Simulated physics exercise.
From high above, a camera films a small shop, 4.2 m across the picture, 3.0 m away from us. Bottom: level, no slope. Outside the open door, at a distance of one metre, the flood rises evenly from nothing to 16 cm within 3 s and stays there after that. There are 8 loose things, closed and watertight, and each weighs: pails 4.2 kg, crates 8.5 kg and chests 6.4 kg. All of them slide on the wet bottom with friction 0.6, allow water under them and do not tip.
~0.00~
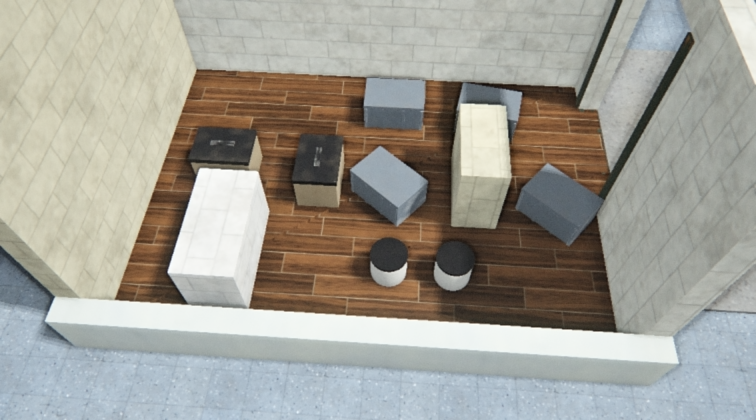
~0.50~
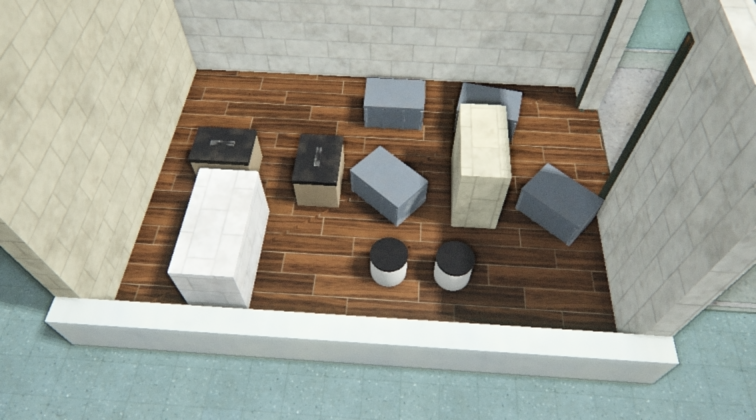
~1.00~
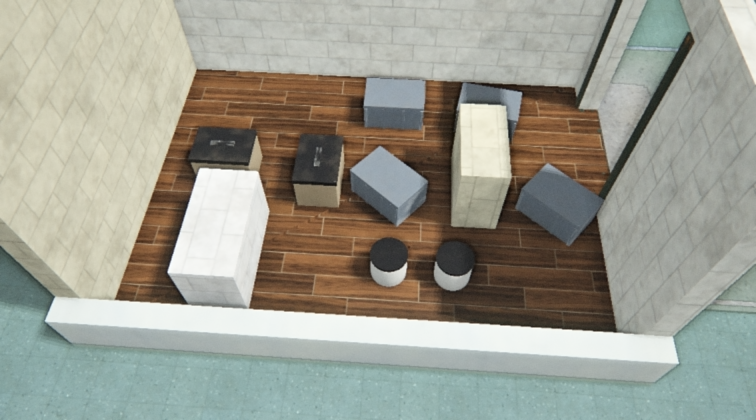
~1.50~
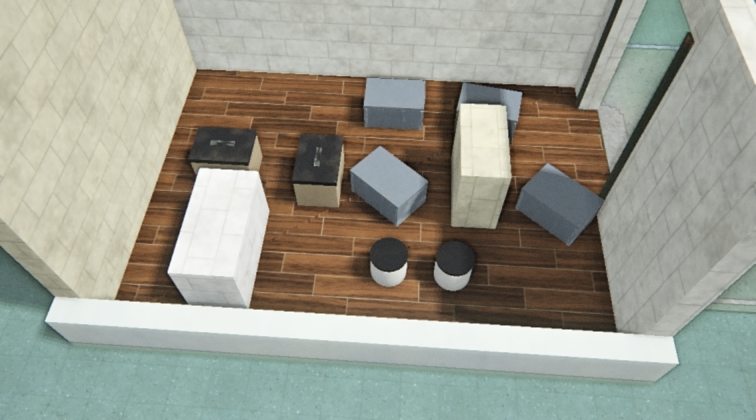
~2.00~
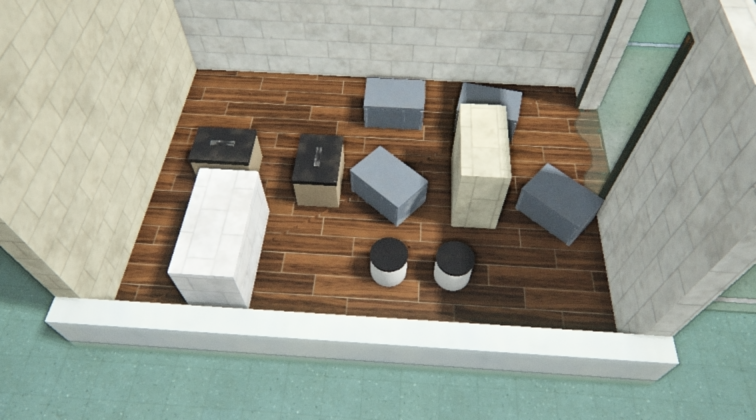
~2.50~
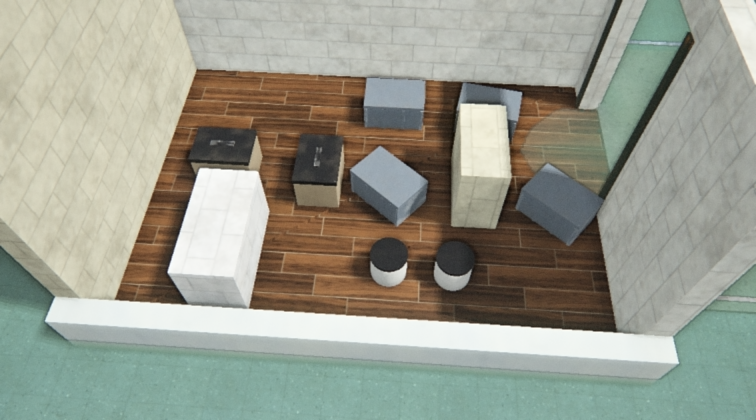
A small shop with a dark wooden floor and pale block walls is seen from high above, an open doorway at its right. Blue-grey boxes stand around a cream block, with two black-topped brown boxes and a white block at left and two black-topped white cylinders in front. The outside ground turns from pale blue to green-teal, then shallow water spreads through the doorway, while the objects and camera stay still.
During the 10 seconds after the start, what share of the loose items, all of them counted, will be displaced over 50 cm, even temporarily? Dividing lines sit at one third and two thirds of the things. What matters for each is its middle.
Some of them.
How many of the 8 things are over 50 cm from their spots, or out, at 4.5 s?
Result: 1.
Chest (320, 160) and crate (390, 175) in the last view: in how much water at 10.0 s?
About 5 and 3 cm.
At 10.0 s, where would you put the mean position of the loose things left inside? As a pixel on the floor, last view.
Close to pixel (348, 236).
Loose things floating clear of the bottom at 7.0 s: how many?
3.
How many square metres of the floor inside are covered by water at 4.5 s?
That flooded area is roughly 5.0 m2.
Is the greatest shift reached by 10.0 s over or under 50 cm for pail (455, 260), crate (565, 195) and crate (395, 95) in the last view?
Taking them in that order, the first is within the limit, the second beyond the limit and the third beyond the limit.
After 3.5 s 0 of 8 are over 50 cm from their spots; 0 afloat.
After 4.5 s 1 of 8 are over 50 cm from their spots; 1 afloat.
After 7.0 s 3 of 8 are over 50 cm from their spots; 3 afloat.
After 10.0 s 4 of 8 are over 50 cm from their spots, and 4 have been at some point; 5 afloat.
